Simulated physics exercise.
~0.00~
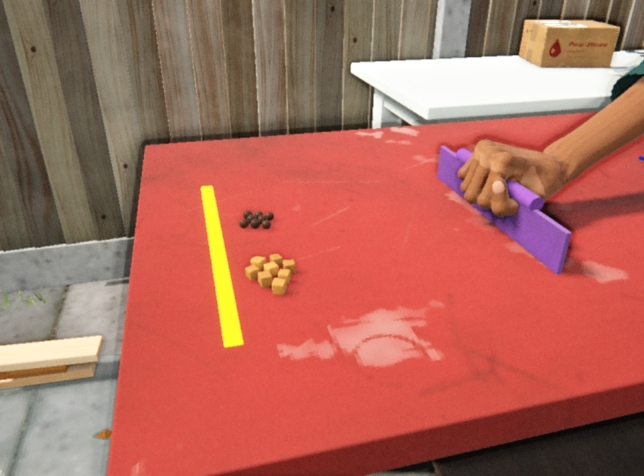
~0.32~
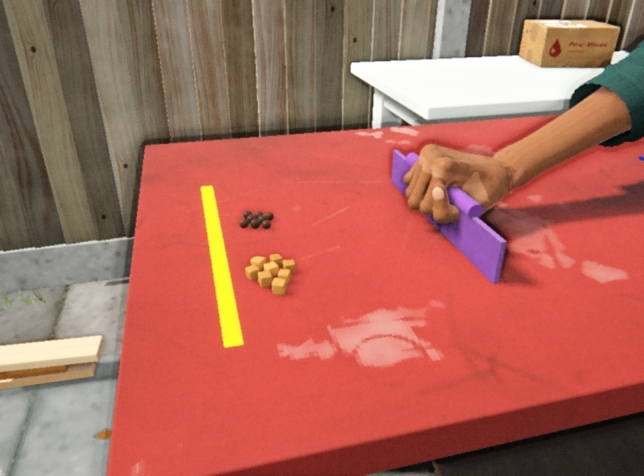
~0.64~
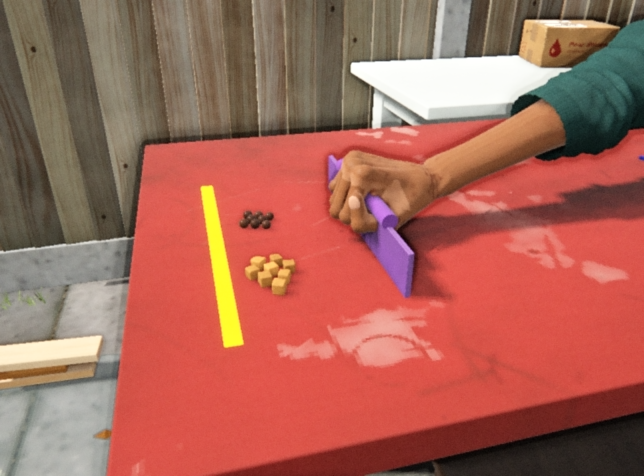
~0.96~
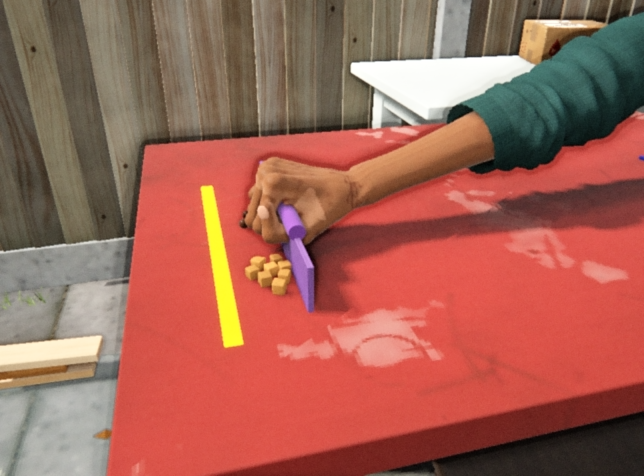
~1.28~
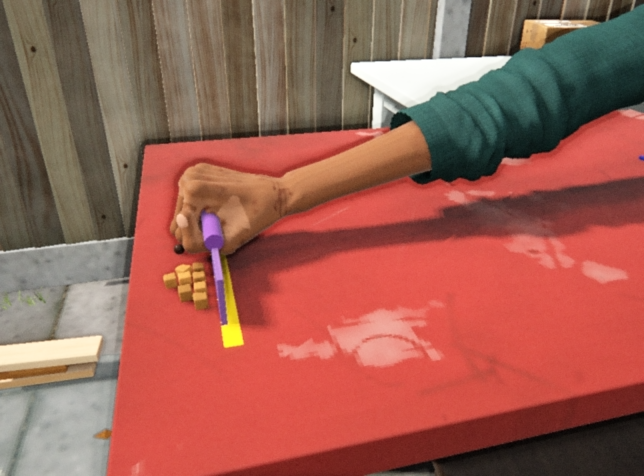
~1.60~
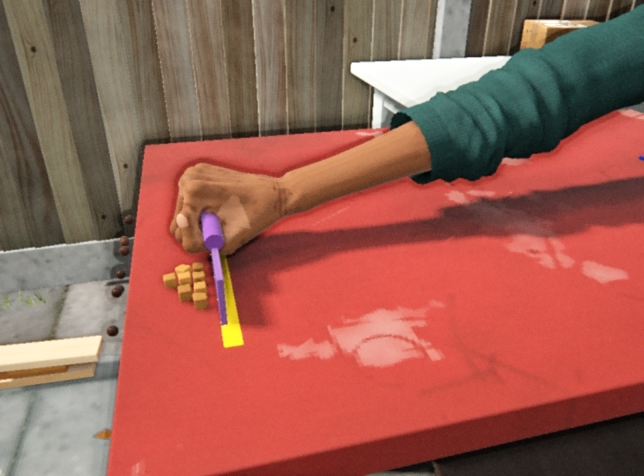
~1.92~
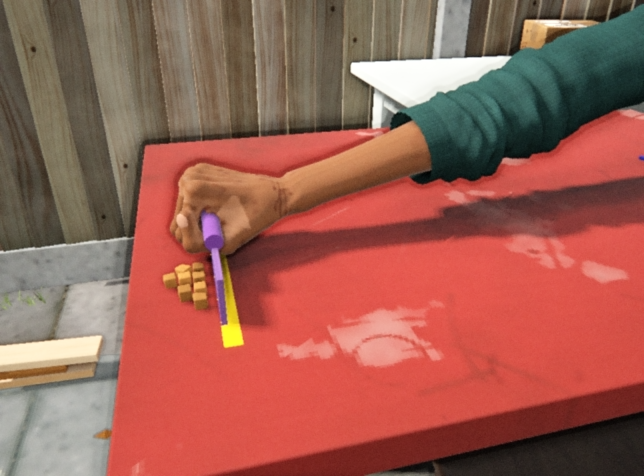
A hand pushes a purple scraper left across a red table, sweeping small dark balls and tan blocks ahead of it, and stops at the yellow tape; the dark balls roll on off the left edge, while the blocks stay on the table.
